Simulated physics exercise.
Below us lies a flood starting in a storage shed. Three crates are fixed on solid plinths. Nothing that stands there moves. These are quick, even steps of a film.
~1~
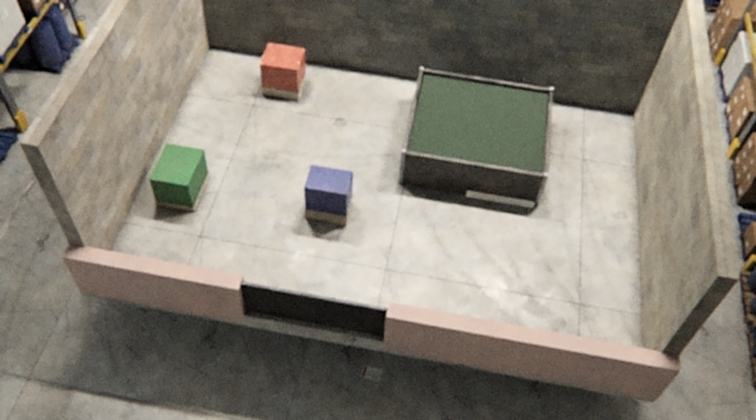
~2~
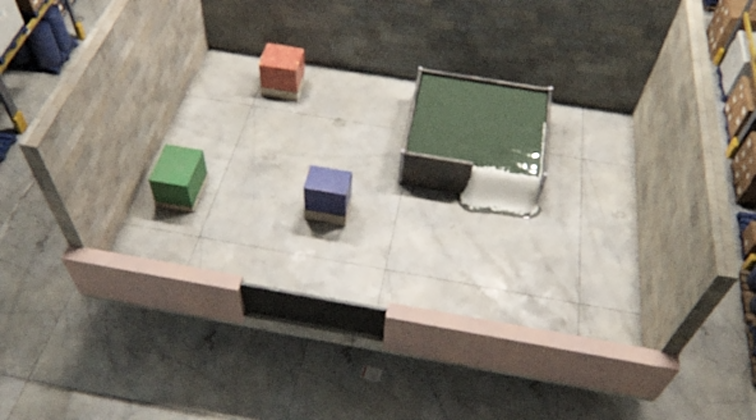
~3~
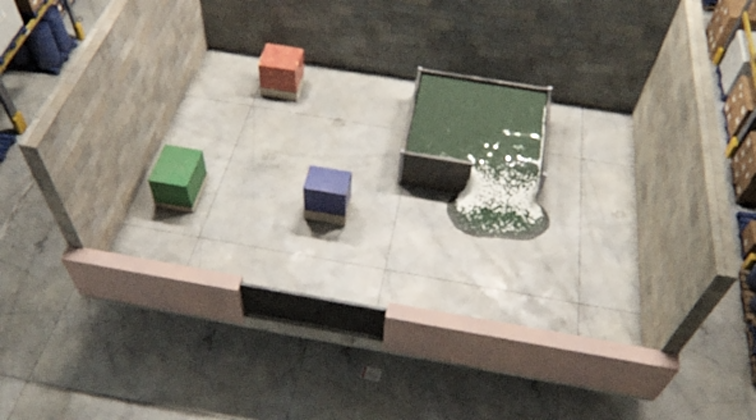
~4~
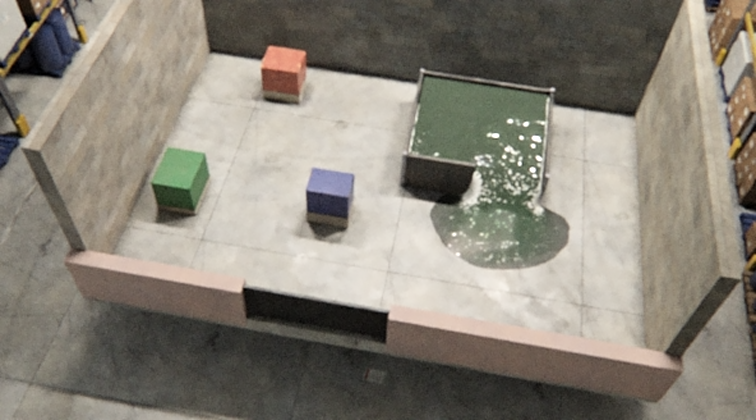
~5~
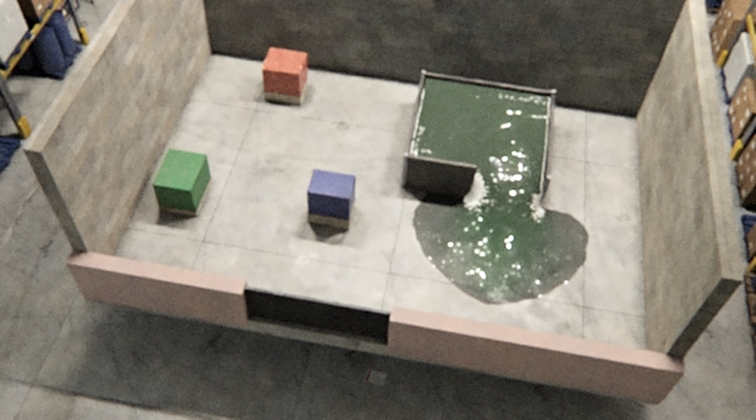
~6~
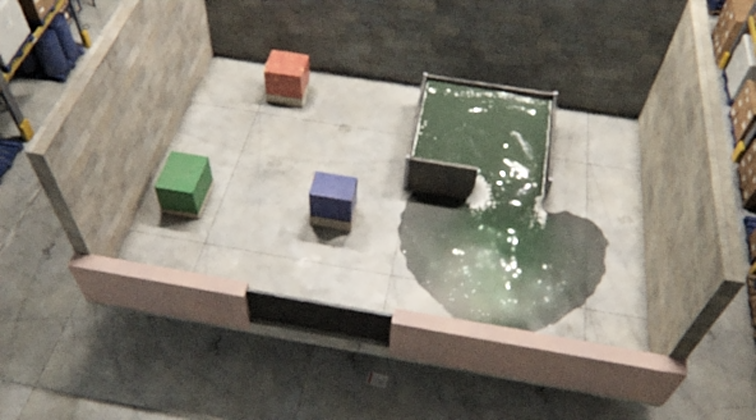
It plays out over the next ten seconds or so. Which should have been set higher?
In the end: The green crate gets wet; the blue crate stays dry; the red crate stays dry.
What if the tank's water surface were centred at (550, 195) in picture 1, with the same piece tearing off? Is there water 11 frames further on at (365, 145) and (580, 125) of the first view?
In turn: Not flooded, clear.
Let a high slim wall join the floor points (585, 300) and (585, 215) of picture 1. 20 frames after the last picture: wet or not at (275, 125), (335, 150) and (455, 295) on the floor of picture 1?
In that order: Clear, not flooded, flooded.
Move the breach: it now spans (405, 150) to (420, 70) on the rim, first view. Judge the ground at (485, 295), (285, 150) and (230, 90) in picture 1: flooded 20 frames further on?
In turn: Clear, under water, wet.
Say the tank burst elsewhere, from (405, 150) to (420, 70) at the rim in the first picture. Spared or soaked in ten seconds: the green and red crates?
The green one ends up wet; the red one is topped.
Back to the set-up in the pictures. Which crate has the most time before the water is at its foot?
The red one.
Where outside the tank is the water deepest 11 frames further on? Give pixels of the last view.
Near (645, 378).
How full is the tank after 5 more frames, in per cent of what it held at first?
Close to 70 %.
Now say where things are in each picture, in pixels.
The water tank at (480, 123) is whole and still, in the first picture.
Water pours out at (503, 187) and has run to (463, 202), in the second picture.
Water pours out at (502, 189) and has run to (459, 224), in the third picture.
Water pours out at (505, 192) and has run to (480, 263), in the fourth picture.
The front is at (485, 298), out from the gap at (506, 193), in the fifth picture.
Water pours out at (508, 195) and has run to a hidden place, in the sixth picture.
A moment on, water covers 25 % of the floor; the green crate not reached, the blue crate water round its plinth, the red crate not reached.
Next, water covers 30 % of the floor; the green crate not reached, the blue crate water round its plinth, the red crate not reached.
Then, water covers 50 % of the floor; the green crate water round its plinth, the blue crate water round its plinth, the red crate not reached.
Later, water covers 80 % of the floor; the green crate water round its plinth, the blue crate water round its plinth, the red crate water round its plinth.
In the end, water covers 100 % of the floor; the green crate was topped, the blue crate stayed above the water, the red crate stayed above the water.
